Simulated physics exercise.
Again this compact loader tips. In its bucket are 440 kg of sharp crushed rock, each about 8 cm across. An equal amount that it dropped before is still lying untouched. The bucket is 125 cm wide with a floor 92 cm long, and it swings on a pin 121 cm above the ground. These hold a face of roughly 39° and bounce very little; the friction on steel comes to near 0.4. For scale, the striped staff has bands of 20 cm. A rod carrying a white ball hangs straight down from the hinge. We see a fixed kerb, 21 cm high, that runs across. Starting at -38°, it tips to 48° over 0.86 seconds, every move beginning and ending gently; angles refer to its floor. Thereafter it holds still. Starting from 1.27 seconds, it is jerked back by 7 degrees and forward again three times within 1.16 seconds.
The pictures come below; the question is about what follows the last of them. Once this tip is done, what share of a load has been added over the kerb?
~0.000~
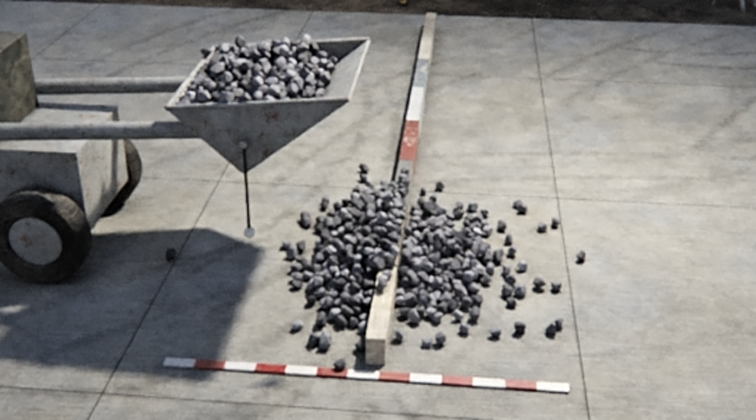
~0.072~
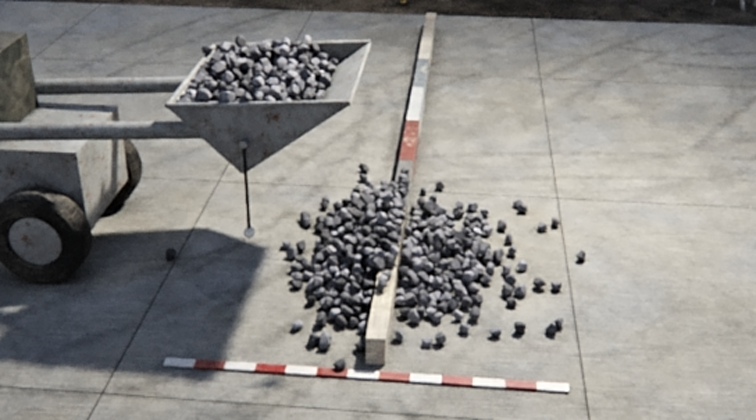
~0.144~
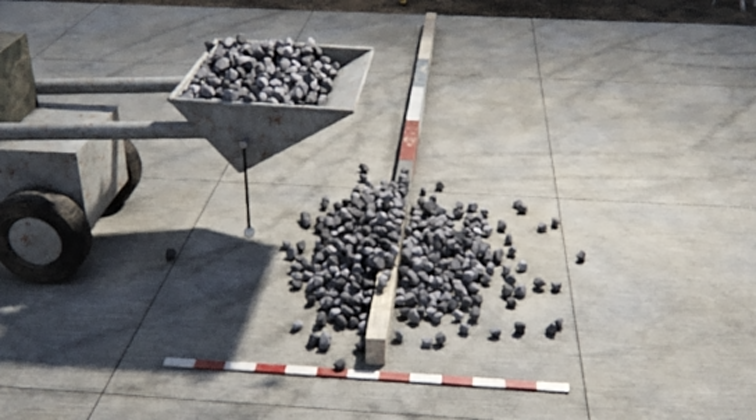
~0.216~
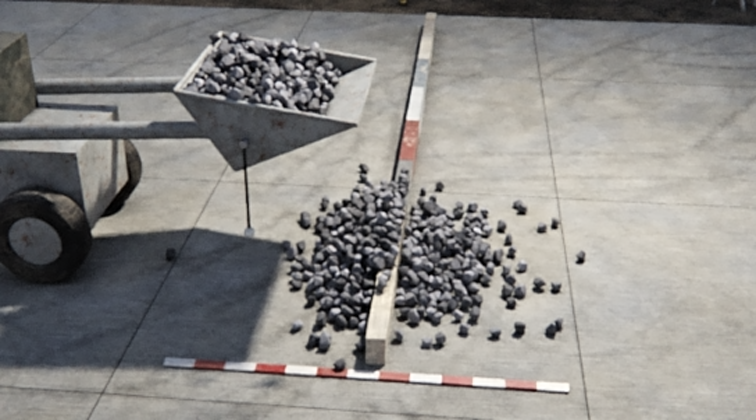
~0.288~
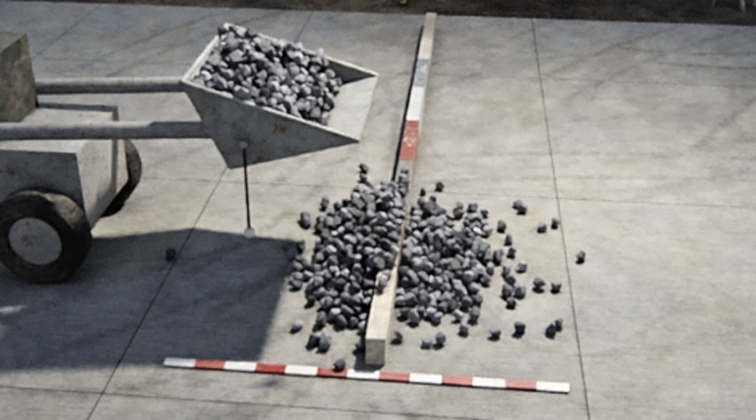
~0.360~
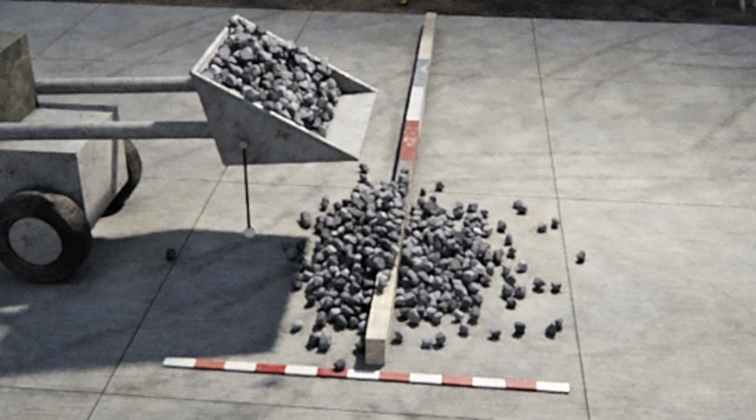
About 15 per cent.
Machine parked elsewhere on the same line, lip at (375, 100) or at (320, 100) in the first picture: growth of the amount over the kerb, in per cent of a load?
Case one about 40 %, case two about 5 %.
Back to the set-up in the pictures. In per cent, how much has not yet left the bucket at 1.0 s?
Around 65 per cent of the load is still inside.
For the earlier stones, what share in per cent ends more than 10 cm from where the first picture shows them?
Close to 5 per cent.
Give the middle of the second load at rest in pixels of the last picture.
(349, 232).
After 0.6 s the floor is at 34°; in per cent of one load, 100 in the bucket, 62 on this side of the kerb, 38 over the kerb; the foremost stones are at (551, 263).
After 1.0 s the floor is at 48°; in per cent of one load, 65 in the bucket, 97 on this side of the kerb, 38 over the kerb; the foremost stones are at (551, 263).
After 2.9 s the floor is at 48°; in per cent of one load, 0 in the bucket, 147 on this side of the kerb, 53 over the kerb; the foremost stones are at (554, 265).
After 5.7 s the floor is at 48°; in per cent of one load, 0 in the bucket, 147 on this side of the kerb, 53 over the kerb; the foremost stones are at (554, 265). Net gain over the kerb, 15.
